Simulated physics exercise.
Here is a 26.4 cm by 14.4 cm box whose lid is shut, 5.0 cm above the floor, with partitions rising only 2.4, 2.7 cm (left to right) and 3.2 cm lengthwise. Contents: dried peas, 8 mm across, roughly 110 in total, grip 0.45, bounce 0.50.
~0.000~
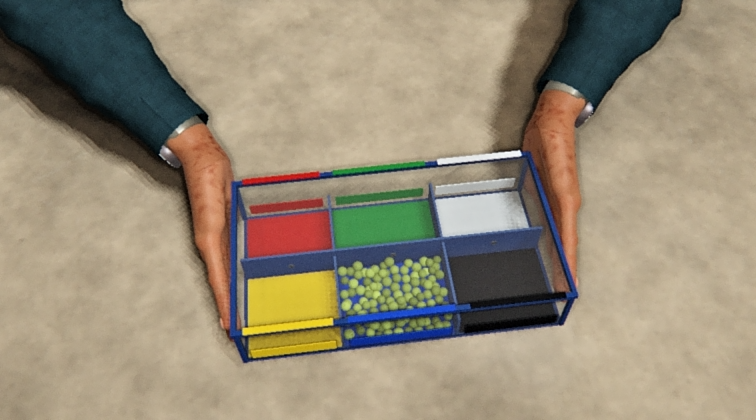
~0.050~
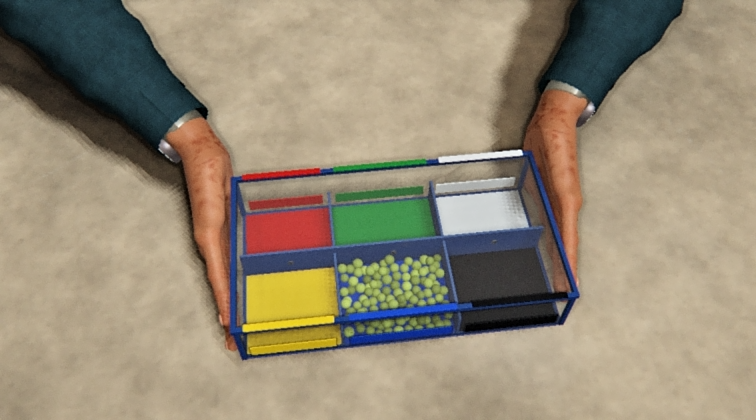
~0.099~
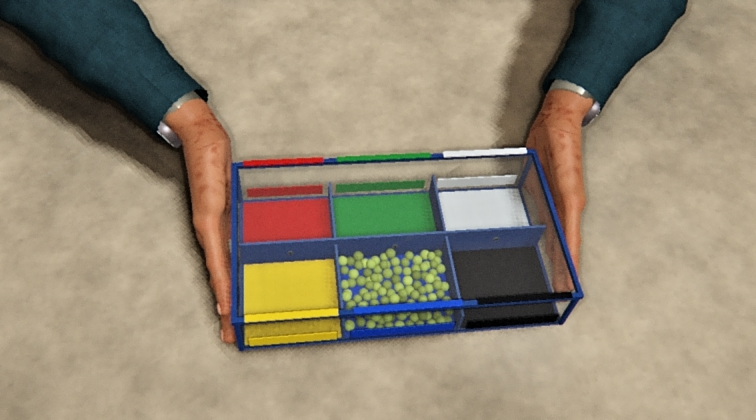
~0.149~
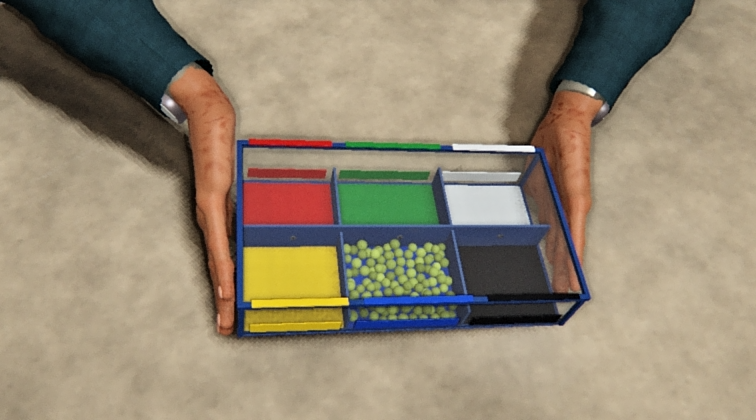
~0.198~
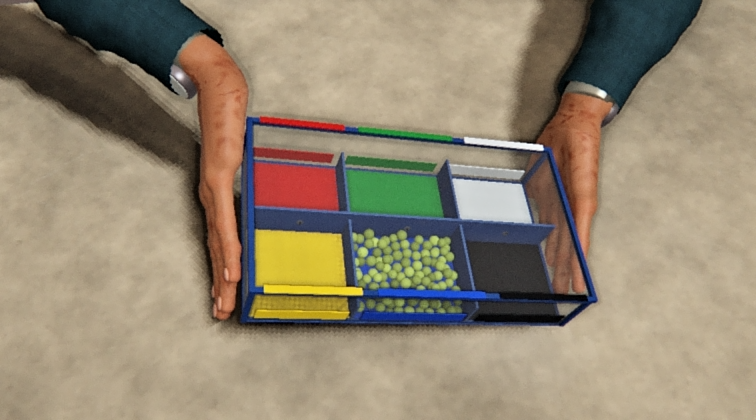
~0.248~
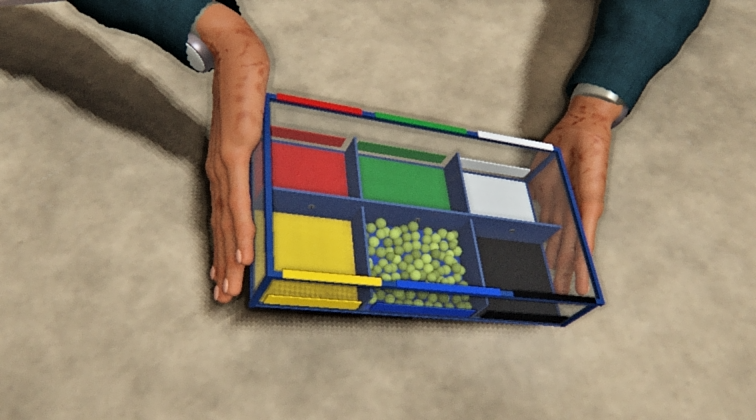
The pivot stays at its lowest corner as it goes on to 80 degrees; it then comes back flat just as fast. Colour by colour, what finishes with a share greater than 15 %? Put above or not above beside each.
Red: Not above; blue: Above; green: Not above; yellow: Not above; white: Not above; black: Above.
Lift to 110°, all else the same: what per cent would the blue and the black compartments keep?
Blue 5 %; black 95 %.
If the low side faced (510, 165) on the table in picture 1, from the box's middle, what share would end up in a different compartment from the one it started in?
Around 50 percent of them.
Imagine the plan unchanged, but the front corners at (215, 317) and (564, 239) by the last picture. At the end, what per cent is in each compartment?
Final shares: Red 10%, blue 85%, green 0%, yellow 5%, white 0%, black 0%.
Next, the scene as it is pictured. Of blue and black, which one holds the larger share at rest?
It's the blue one that holds more.
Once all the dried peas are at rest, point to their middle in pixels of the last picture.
Roughly pixel (446, 311).
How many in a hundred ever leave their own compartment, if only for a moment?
Roughly 45 per cent.
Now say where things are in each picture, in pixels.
In the first frame, box tilt 0 degrees, front corners at (236, 332) and (572, 293); blue 100 %.
In the second frame, box tilt 1 degrees, front corners at (236, 329) and (573, 293).
In the third frame, box tilt 5 degrees, front corners at (237, 319) and (577, 294), lowest corner right front.
In the fourth frame, box tilt 11 degrees, front corners at (243, 304) and (584, 295), lowest corner right front.
In the fifth frame, box tilt 18 degrees, front corners at (255, 288) and (591, 298), lowest corner right front.
In the sixth frame, box tilt 24 degrees, front corners at (273, 272) and (598, 300), lowest corner right front; blue 100 %. The box's pace is about 125 degrees a second.
After 0.81 s, tilt 78 degrees; blue 90 %, black 10 %.
After 1.18 s, tilt 33 degrees; blue 55 %, black 45 %.
After 1.65 s, tilt 0 degrees; blue 55 %, black 45 %.
In the end, at 2.1 s, red 0 %, blue 55 %, green 0 %, yellow 0 %, white 0 %, black 45 %.
